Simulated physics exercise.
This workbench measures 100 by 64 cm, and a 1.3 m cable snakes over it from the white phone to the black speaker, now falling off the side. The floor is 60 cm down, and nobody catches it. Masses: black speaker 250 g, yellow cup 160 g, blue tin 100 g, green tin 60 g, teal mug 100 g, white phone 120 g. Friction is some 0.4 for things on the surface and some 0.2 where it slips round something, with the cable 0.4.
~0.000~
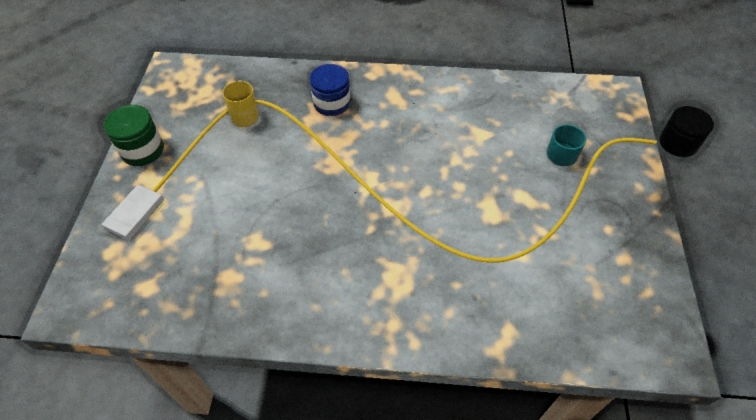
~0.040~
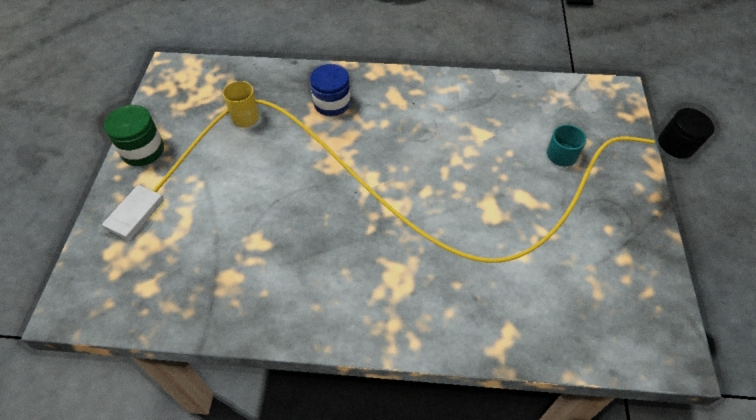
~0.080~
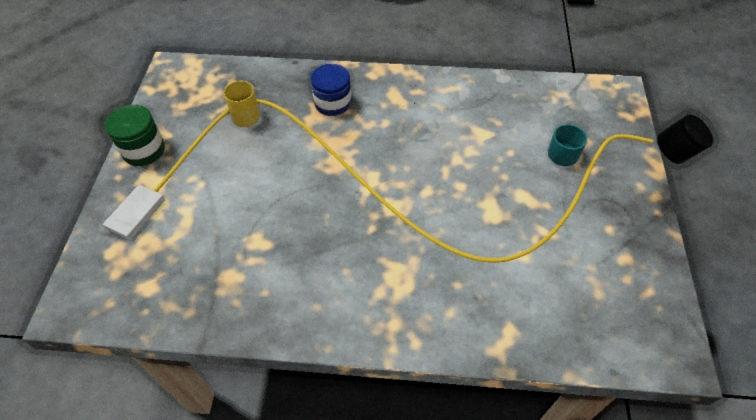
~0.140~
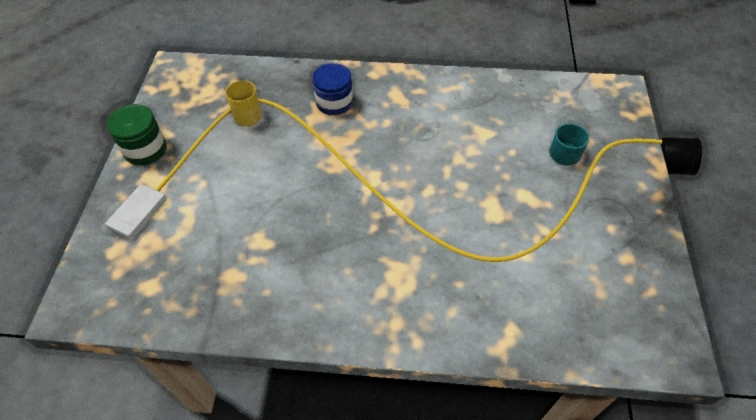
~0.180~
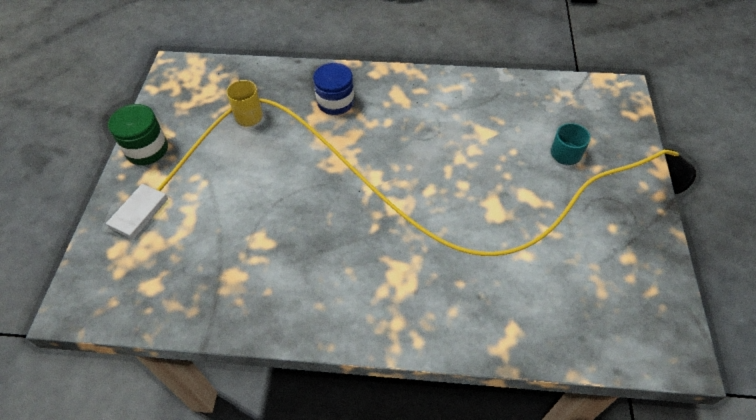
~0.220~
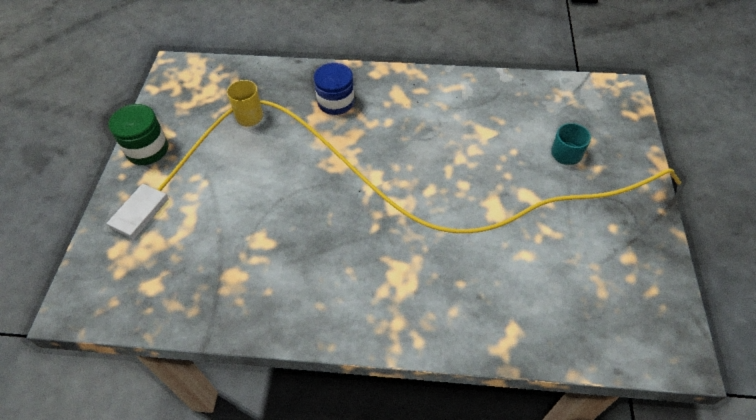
A black speaker tipped off the right edge of the workbench and dropped out of sight, pulling the yellow cable straighter across the top, while the tins, yellow cup, teal mug and white phone stayed put.
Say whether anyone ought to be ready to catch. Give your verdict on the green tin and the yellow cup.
Green tin stays up, yellow cup stays up.
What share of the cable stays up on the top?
60 %, roughly.
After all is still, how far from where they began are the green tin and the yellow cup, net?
Net shift, approx.: Green tin = 0 cm, yellow cup = 20 cm.
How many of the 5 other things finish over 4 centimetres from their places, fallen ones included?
3 in all.
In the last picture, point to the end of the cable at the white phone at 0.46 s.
About (195, 163).
At 0.5 s, the cable's tail end at (195, 163); yellow cup 11 cm off its start, black speaker over the edge, white phone 8 cm off its start.
At 0.7 s, the cable's tail end at (265, 172); yellow cup 17 cm off its start, white phone 21 cm off its start, black speaker over the edge.
At 1.0 s, the cable's tail end at (265, 171); yellow cup 18 cm off its start at (276, 157), white phone 21 cm off its start at (250, 150), black speaker over the edge.
At 1.2 s, the cable's tail end at (265, 171); yellow cup 18 cm off its start, white phone 21 cm off its start, black speaker over the edge.
At 2.4 s, the cable's tail end at (265, 171); yellow cup 18 cm off its start at (276, 157), green tin 0 cm off its start at (131, 119), white phone 21 cm off its start at (250, 150), black speaker over the edge.
